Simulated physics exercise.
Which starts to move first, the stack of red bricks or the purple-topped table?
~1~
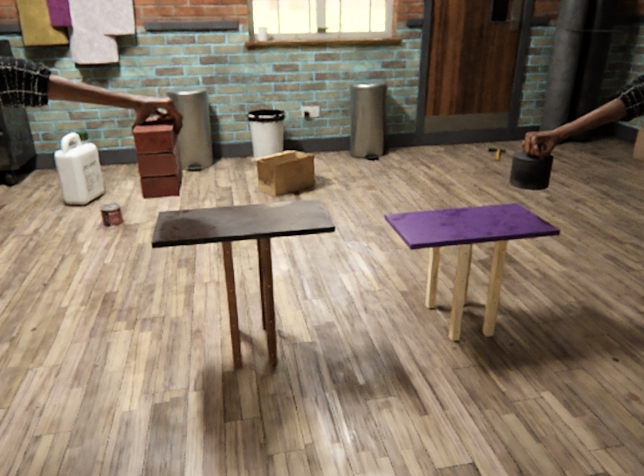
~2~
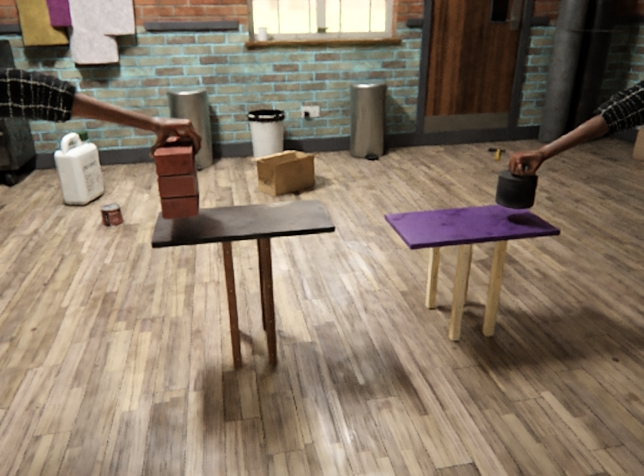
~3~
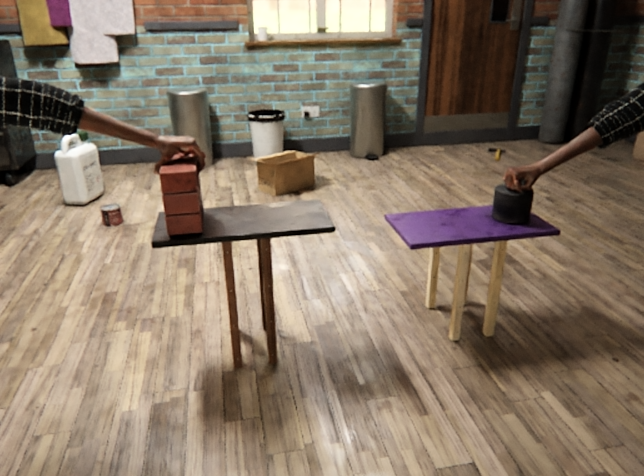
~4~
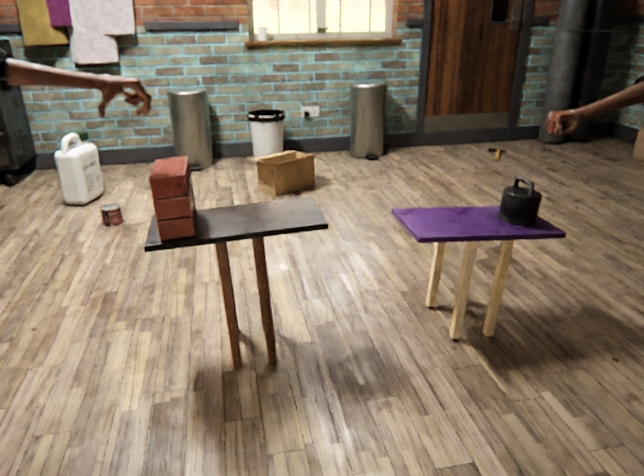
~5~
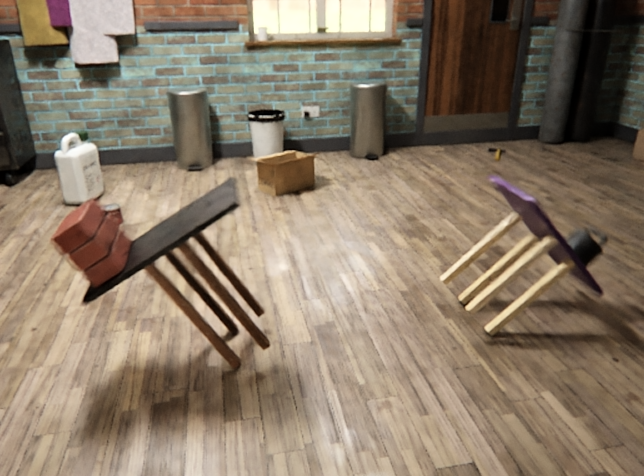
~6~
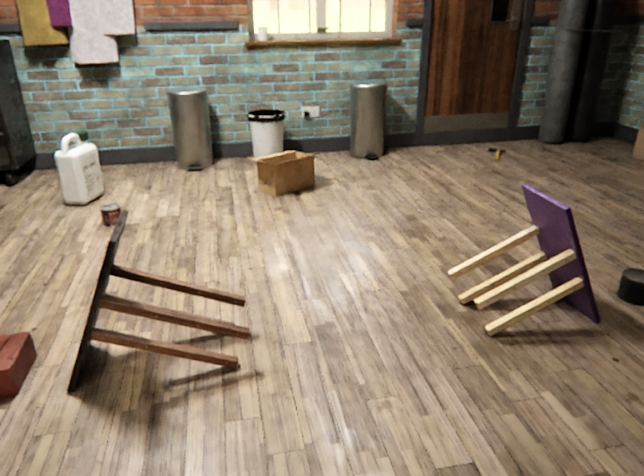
The stack of red bricks moves first, as a hand carries it to the black-topped table. The purple-topped table only tips over later, after the hands have let go.
